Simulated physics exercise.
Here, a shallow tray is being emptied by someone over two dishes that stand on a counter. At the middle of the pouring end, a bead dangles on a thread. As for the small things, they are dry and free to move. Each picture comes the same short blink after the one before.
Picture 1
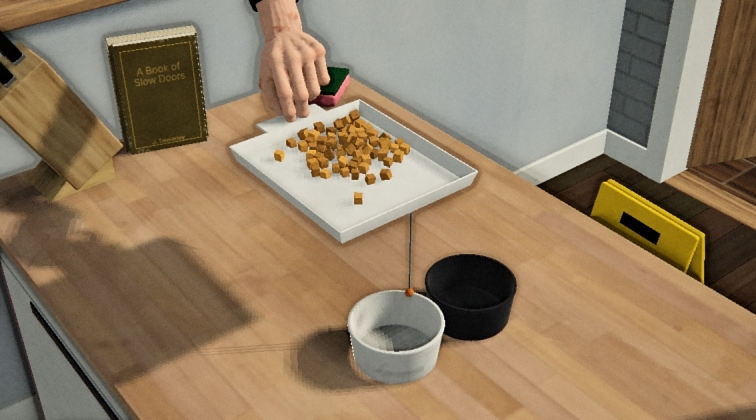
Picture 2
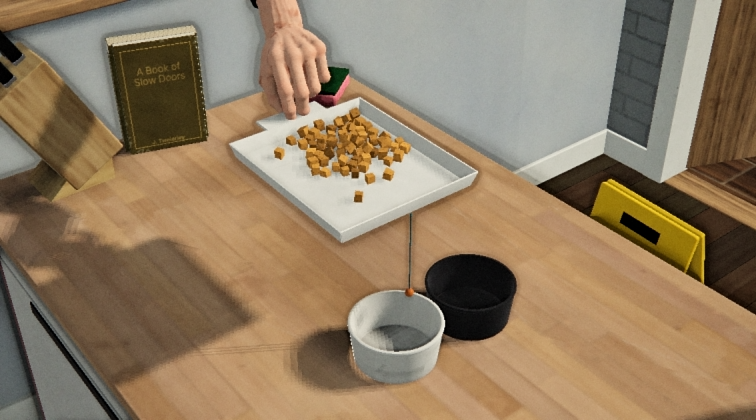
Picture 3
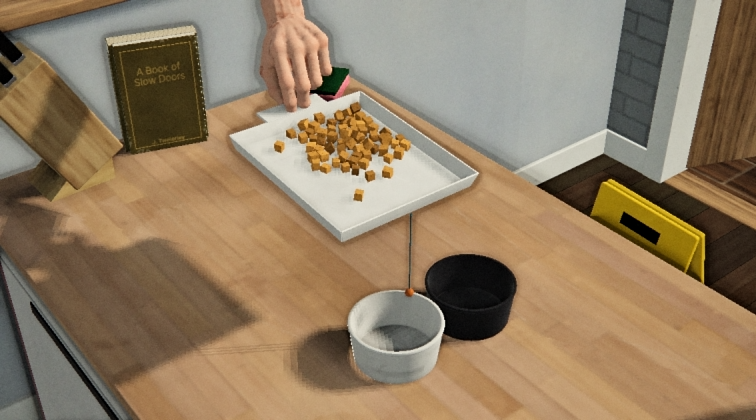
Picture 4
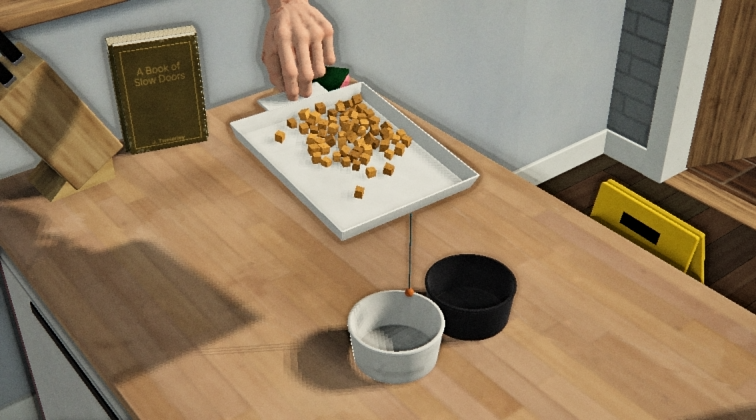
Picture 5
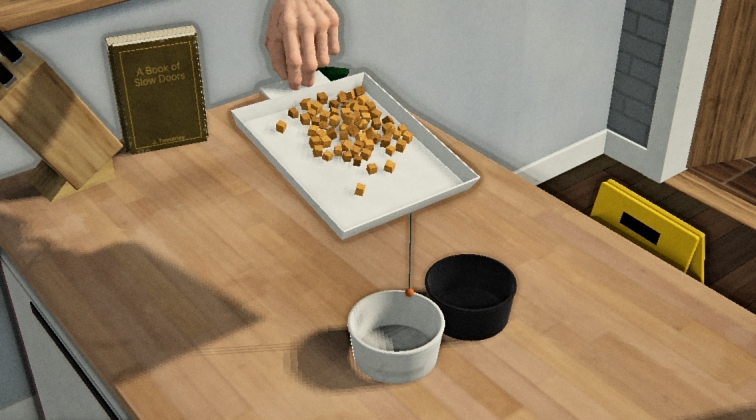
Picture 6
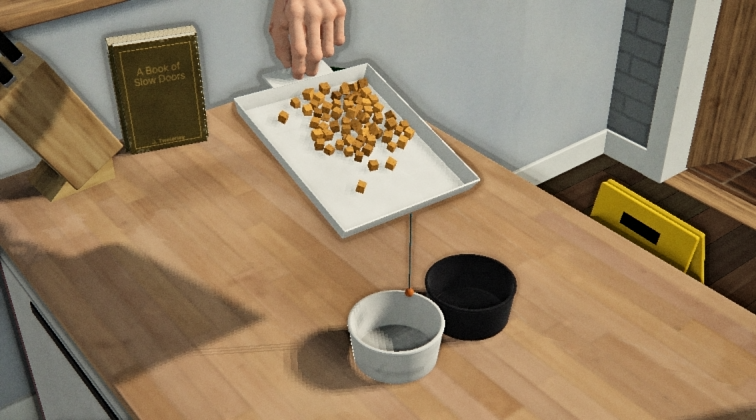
A hand slowly raises the back of a white tray of croutons above two dishes.
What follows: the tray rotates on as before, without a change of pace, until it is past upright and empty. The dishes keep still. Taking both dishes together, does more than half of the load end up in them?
Yes.
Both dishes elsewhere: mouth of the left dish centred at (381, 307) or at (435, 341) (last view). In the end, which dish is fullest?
First try: The right-side dish; second try: The right-side dish.
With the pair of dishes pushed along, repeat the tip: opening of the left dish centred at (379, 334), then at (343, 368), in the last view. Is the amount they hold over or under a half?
In the first position a majority, in the second a minority.
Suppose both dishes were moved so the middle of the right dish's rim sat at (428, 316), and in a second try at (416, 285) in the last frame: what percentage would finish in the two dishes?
The first try gives 20 per cent, the second 0 per cent.
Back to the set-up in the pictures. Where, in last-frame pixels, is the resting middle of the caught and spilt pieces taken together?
Roughly pixel (480, 317).
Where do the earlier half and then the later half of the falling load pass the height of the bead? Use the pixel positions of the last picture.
Initially about (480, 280); subsequently about (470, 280).
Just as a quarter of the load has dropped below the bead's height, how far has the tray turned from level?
Near 80 degrees.
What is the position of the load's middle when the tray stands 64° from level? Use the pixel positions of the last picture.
Near (444, 184).
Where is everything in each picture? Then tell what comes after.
In the first picture, corners of the pouring end near (342, 228) and (471, 171), level; middle of the load near (351, 150), croutons; left dish near (426, 359); right dish near (500, 317); bead on its thread near (409, 292).
In the second picture, corners of the pouring end near (342, 228) and (471, 171), level; middle of the load near (351, 149).
In the third picture, corners of the pouring end near (343, 228) and (472, 172), tipped barely, lowest at the right corner; middle of the load near (351, 144).
In the fourth picture, corners of the pouring end near (344, 227) and (473, 174), tipped a little, lowest at the right corner; middle of the load near (352, 138).
In the fifth picture, corners of the pouring end near (345, 227) and (473, 176), tipped a little, lowest at the right corner; middle of the load near (354, 131).
In the sixth picture, corners of the pouring end near (346, 226) and (474, 178), tipped clearly, lowest at the right corner; middle of the load near (355, 125); left dish near (426, 359); right dish near (500, 317).
Shortly afterwards, tray tipped steeply; the bulk on the tray; only a few in the right dish; a little in the air.
Next, tray tipped past a quarter turn; near a third on the tray; only a few in the left dish; near a third in the right dish; near a quarter outside both; a little in the air.
Some moments later, tray tipped past a quarter turn; a little in the left dish; near two thirds in the right dish; near a quarter outside both.
In the end, tray tipped past a quarter turn; a little in the left dish; near two thirds in the right dish; near a quarter outside both.
